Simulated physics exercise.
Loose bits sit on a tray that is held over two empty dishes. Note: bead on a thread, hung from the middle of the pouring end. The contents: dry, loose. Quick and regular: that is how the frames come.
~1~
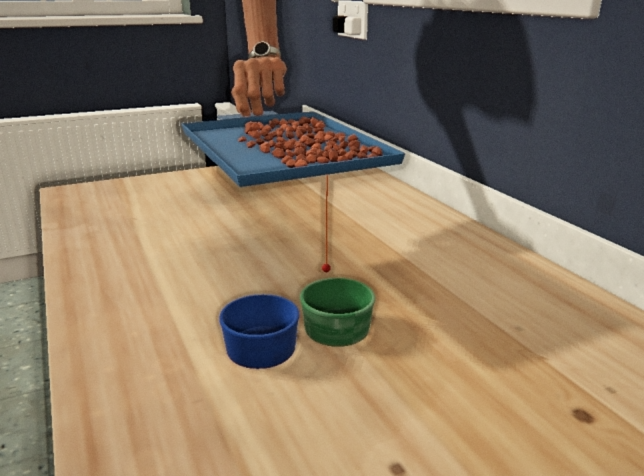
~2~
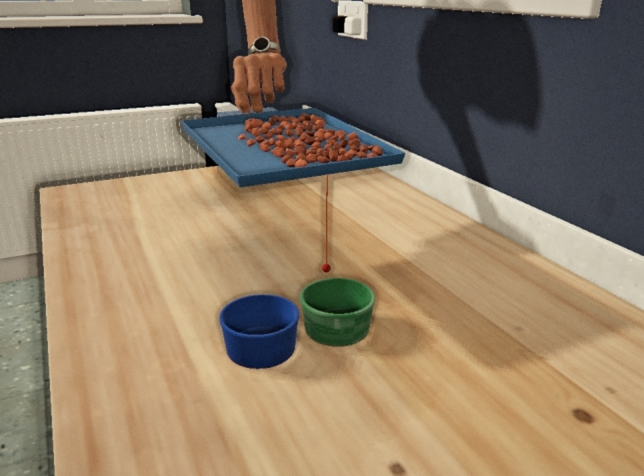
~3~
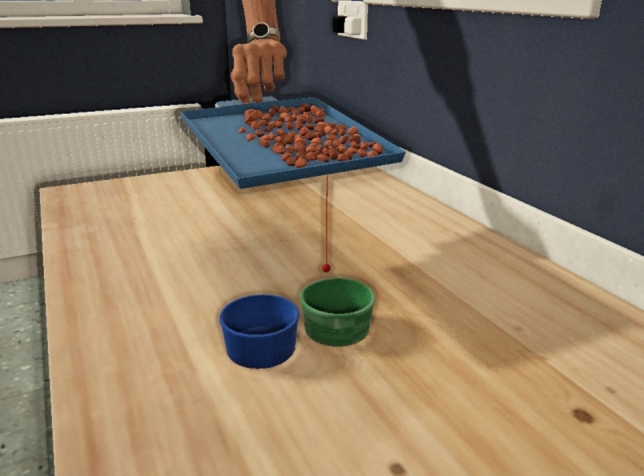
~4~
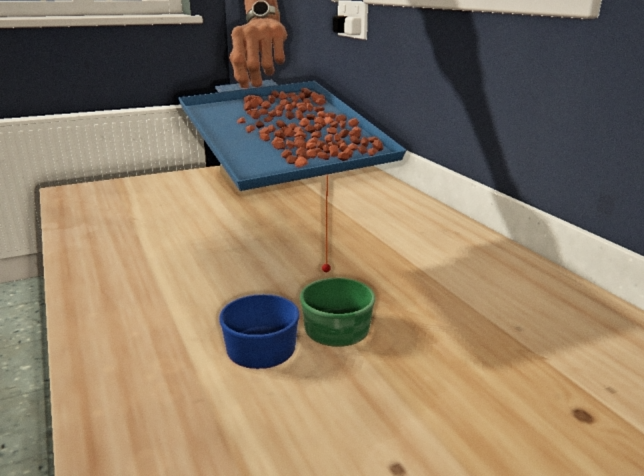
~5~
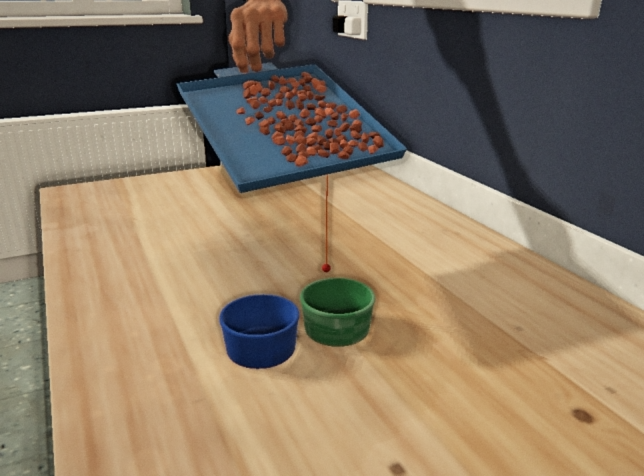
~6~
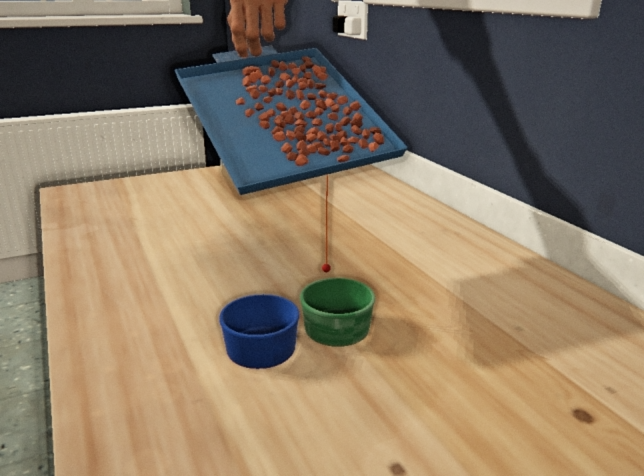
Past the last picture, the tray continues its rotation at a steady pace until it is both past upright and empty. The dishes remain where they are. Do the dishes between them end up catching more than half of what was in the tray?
Looks like most of the load ends up caught, you see.
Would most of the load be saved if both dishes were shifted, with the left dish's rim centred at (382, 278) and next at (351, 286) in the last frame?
Well, a minority share the first time and a minority share the next.
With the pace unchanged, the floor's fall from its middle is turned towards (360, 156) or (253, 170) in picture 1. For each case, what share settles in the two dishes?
About 0 %, then 40 %.
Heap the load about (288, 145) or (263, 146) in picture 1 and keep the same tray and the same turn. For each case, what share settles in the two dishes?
Around 80 in a hundred the first time, around 80 in a hundred the second.
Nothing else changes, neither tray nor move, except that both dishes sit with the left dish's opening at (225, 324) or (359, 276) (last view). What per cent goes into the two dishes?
It would be roughly 60 per cent, followed by roughly 0 per cent.
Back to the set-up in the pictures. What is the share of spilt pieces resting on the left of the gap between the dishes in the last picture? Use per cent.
Estimate: About 40 in every hundred.
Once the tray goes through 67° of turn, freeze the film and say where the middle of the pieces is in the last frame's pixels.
I'd mark the middle close to (309, 166).
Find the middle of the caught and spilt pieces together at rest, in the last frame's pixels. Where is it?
Once nothing moves, the middle sits near (301, 335).
Soon, tray tipped steeply; most on the tray; a small part in the air.
A while on, tray tipped past a quarter turn; a small part on the tray; about a quarter in the left dish; about a quarter in the right dish; about a quarter outside both; about a quarter in the air.
Towards the end, tray tipped past a quarter turn; about a third in the left dish; about a third in the right dish; about a third outside both.
Finally, tray tipped past a quarter turn; about a third in the left dish; about a third in the right dish; about a third outside both.
